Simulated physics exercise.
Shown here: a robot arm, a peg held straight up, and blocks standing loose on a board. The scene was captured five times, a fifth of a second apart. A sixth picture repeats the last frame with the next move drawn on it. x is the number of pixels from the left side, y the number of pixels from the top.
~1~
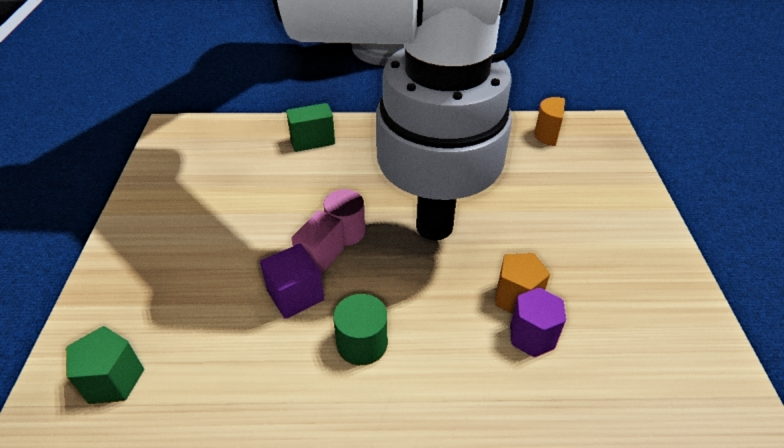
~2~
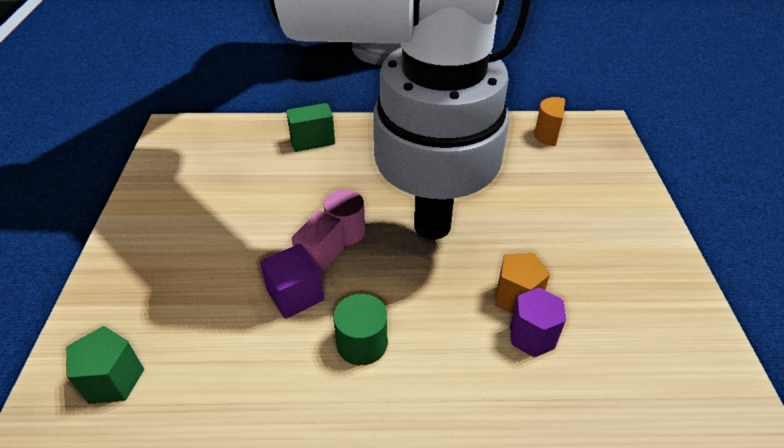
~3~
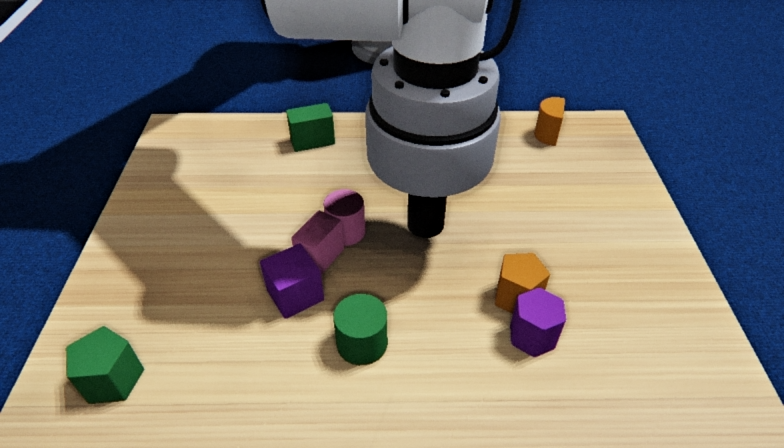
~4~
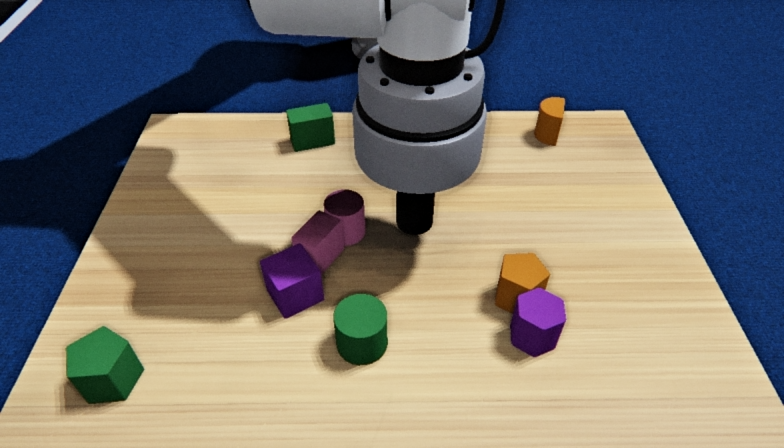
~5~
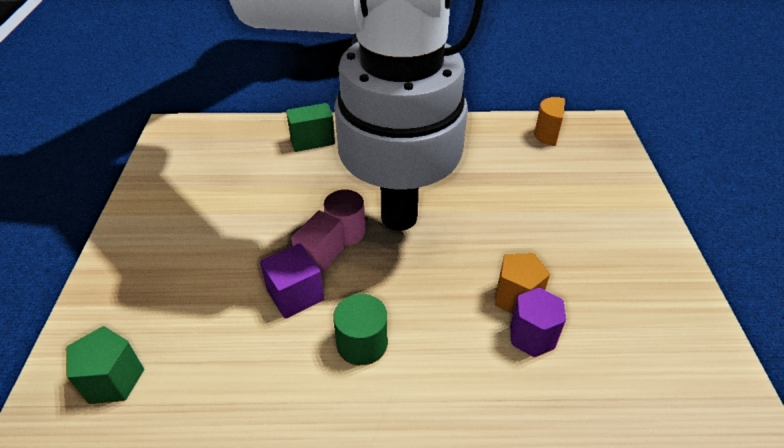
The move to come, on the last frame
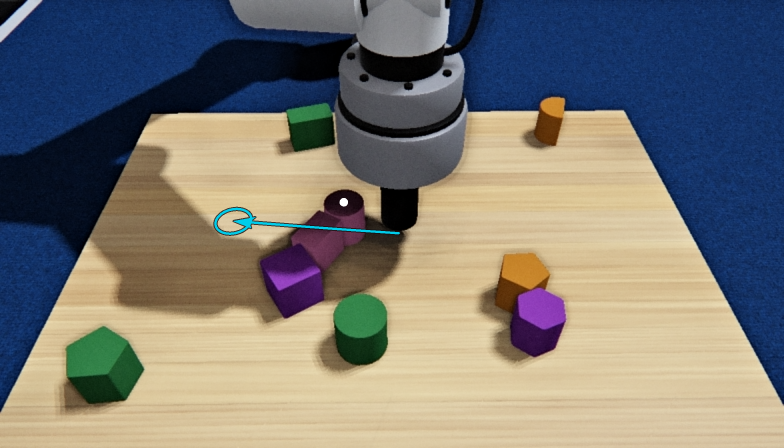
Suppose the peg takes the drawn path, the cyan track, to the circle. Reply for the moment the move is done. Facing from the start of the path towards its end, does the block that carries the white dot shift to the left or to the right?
The block that carries the white dot goes right.
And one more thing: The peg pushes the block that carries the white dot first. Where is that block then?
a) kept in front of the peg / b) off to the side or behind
The answer is a.
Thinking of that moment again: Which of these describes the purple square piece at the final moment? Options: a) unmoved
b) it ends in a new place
Correct choice: A.
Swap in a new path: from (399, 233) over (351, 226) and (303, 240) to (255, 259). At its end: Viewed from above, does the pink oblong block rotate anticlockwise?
I'd say yes.
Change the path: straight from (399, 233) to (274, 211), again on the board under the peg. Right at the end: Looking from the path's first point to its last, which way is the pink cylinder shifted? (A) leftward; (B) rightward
(A)
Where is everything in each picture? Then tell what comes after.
In the first picture, peg's lower end (435, 228); purple square piece (290, 266); pink oblong block (317, 228); pink cylinder (344, 202).
In the second picture, peg (432, 227); blocks still.
In the third picture, peg (426, 225); blocks still.
In the fourth picture, peg (415, 222); blocks still.
In the fifth picture, peg (399, 218); purple square piece (290, 266); pink oblong block (317, 228); pink cylinder (344, 202).
Drawn move, from (399, 233) to (233, 221); the dot is on the pink cylinder.
What follows on the original path. One third of the way, peg (341, 215); pink oblong block (309, 227), turned 20° anticlockwise; pink cylinder (302, 195).
Two thirds of the way, peg (284, 210); pink oblong block (305, 227), turned 30° anticlockwise; pink cylinder (247, 188).
At the end, peg (229, 206); purple square piece still; pink oblong block (305, 227), turned 30° anticlockwise; pink cylinder (198, 178).
